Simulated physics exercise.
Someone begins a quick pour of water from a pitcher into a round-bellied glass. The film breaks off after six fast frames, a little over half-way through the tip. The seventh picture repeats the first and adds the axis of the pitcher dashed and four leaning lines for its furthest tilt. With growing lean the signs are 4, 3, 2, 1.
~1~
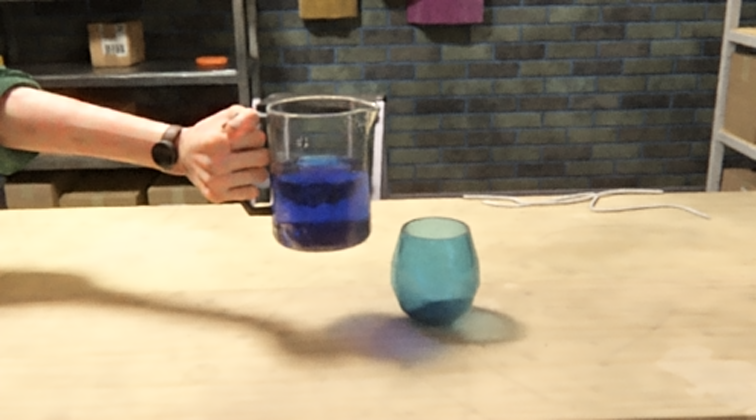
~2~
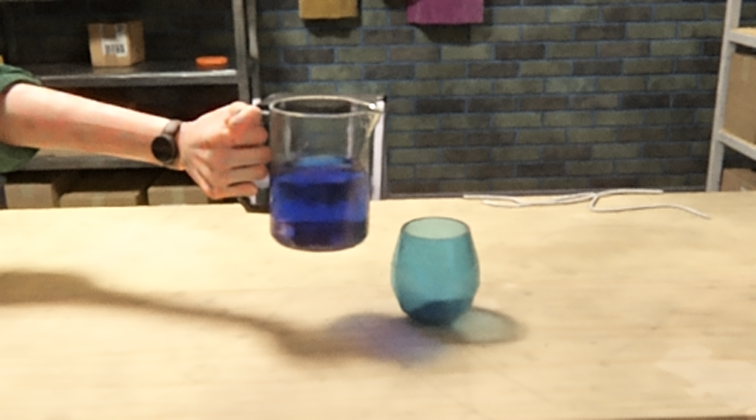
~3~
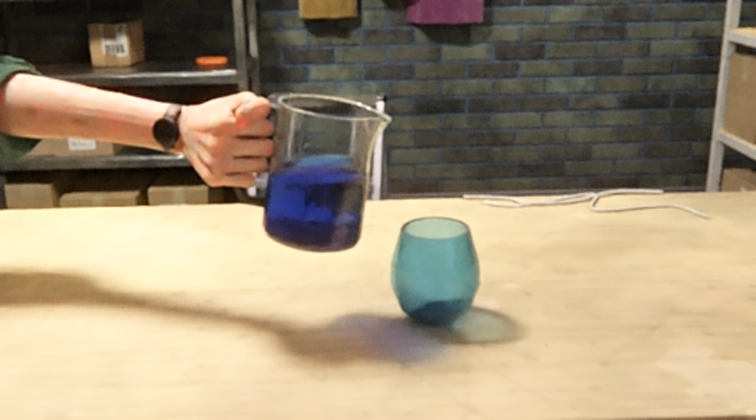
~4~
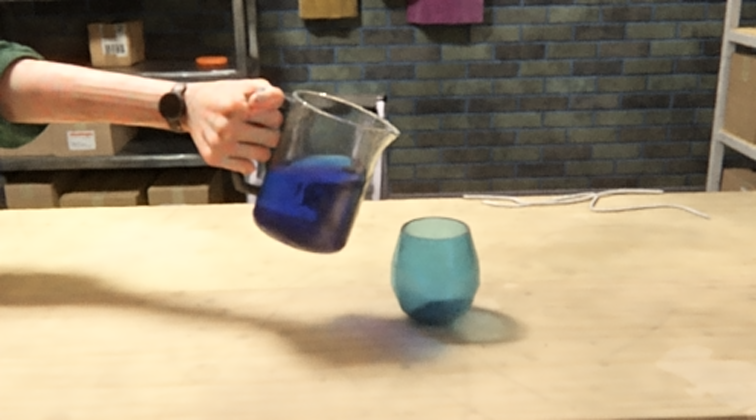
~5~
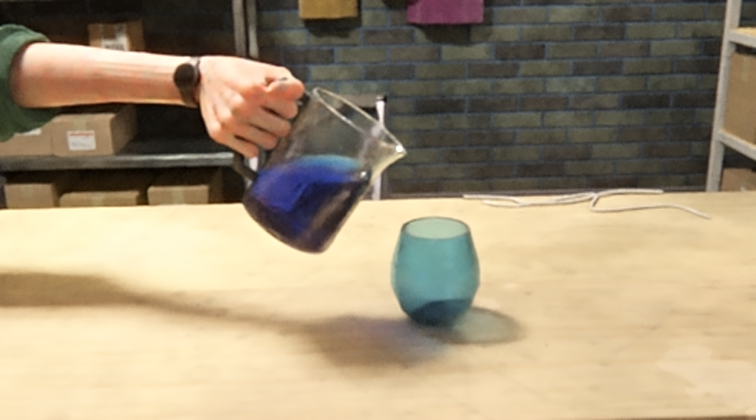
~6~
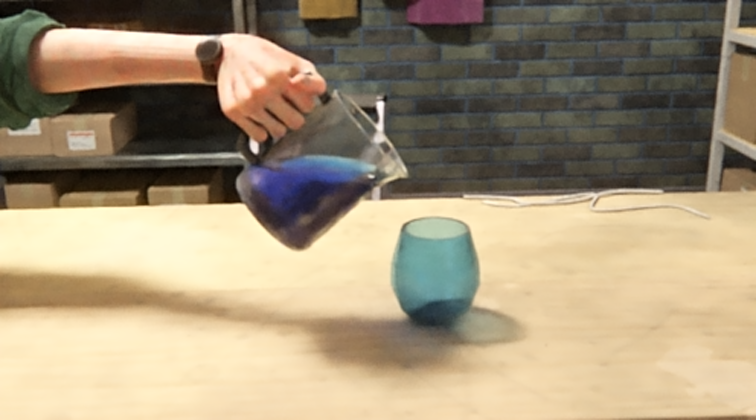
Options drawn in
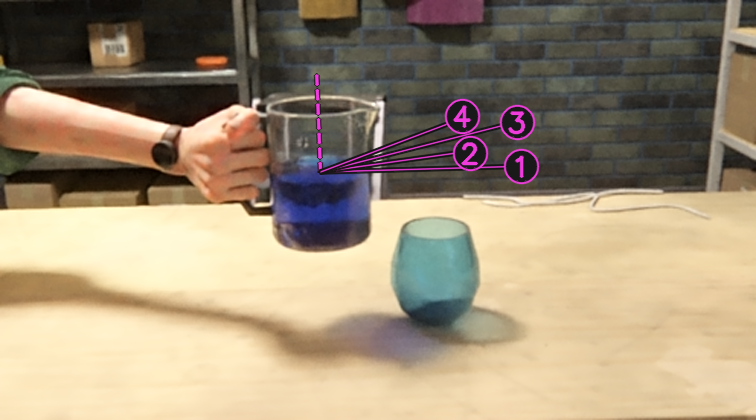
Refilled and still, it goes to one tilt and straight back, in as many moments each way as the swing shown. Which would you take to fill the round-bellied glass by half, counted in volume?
Use mark 3.
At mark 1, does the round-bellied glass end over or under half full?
Over.
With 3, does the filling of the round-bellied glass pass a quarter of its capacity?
Yes.
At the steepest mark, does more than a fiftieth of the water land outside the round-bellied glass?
Yes, it does.
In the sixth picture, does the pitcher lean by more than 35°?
Yes.
On the marked copy, 1 at (504, 166); 2 at (453, 153); 3 at (500, 126); 4 at (446, 124).
Choosing 1, the round-bellied glass ends with about 70 % of what it can hold; 12 % of the water is spilt.
Choosing 2, the round-bellied glass ends with about 67 % of what it can hold.
Choosing 3, the round-bellied glass ends with about 51 % of what it can hold.
Choosing 4, the round-bellied glass ends with about 35 % of what it can hold.
